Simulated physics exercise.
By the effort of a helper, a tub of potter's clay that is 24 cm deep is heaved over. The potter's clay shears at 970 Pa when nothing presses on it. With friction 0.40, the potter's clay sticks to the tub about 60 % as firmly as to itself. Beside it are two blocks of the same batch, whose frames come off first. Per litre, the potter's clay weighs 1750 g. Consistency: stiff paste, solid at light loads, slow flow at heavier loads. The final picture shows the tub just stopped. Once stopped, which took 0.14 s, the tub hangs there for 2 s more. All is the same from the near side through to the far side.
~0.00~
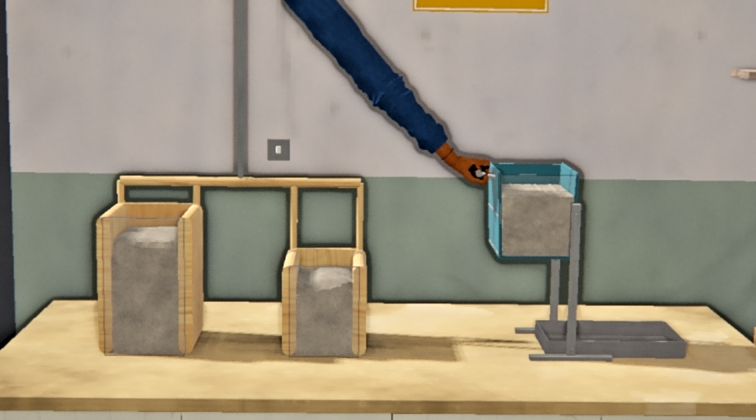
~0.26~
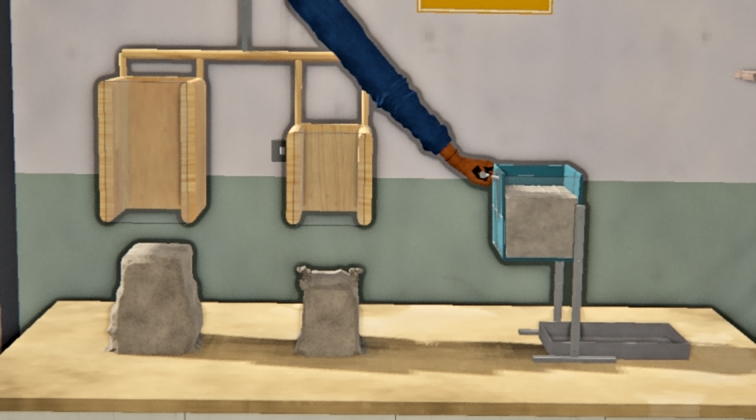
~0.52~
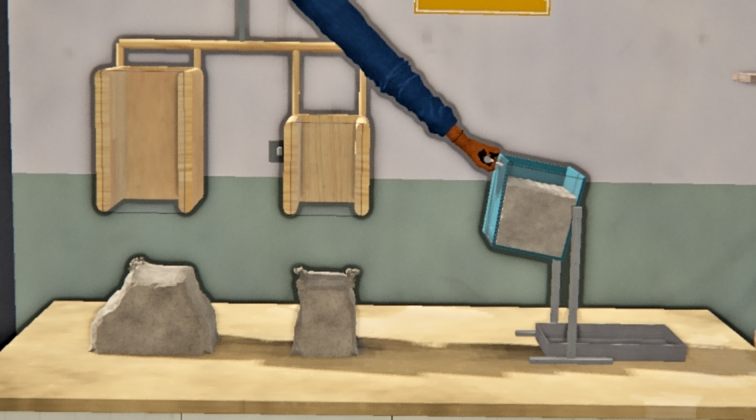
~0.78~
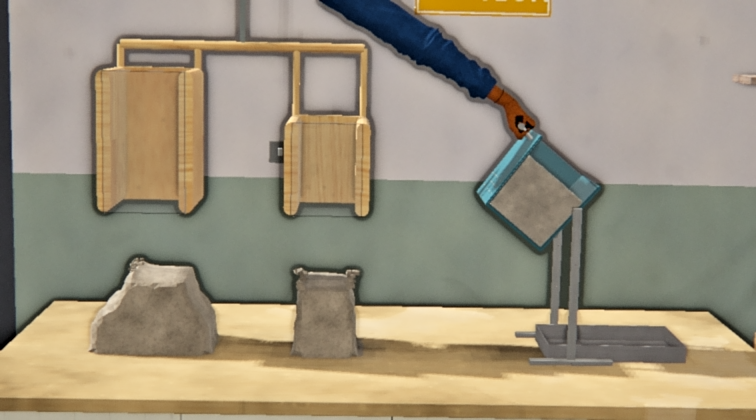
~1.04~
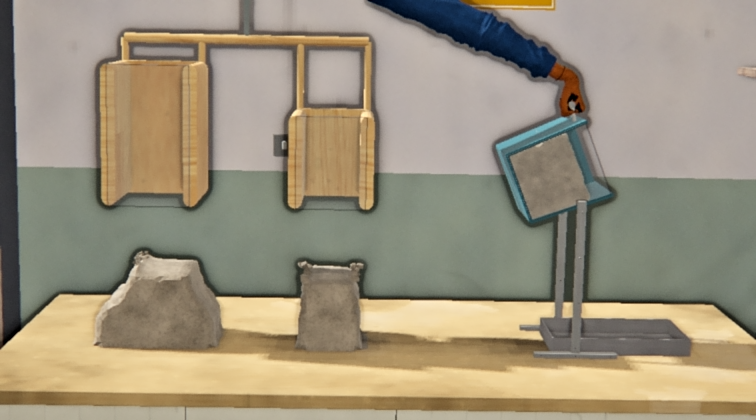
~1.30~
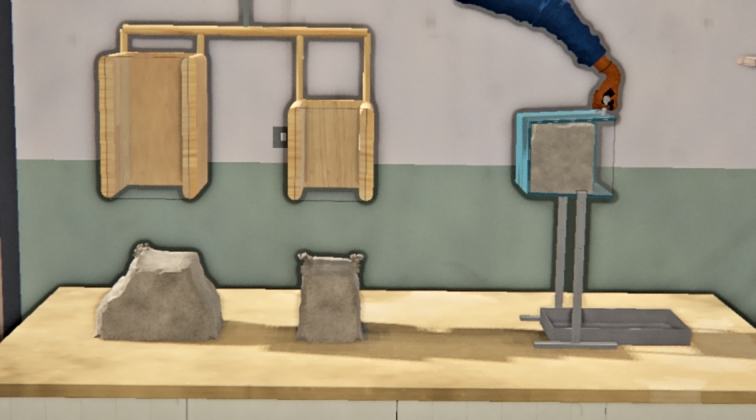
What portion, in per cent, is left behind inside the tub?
The portion left inside is around 100 %.
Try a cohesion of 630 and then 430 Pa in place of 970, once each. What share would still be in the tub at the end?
100 %, then 70 %.
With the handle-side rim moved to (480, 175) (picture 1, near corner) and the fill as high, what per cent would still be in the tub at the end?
Close to 45 per cent would still be in the tub.
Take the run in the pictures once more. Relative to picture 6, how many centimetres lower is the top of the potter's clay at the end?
0 cm.
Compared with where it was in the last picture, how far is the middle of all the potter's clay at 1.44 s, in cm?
Something like 0 cm, I'd say.
After 1.44 s, the tub is at 89 degrees and holds 100 %.
After 1.61 s, the tub is at 89 degrees and holds 100 %.
After 1.78 s, the tub is at 89 degrees and holds 100 %.
After 1.95 s, the tub is at 89 degrees and holds 100 %.
After 3.30 s, the tub is at 89 degrees and holds 100 %.
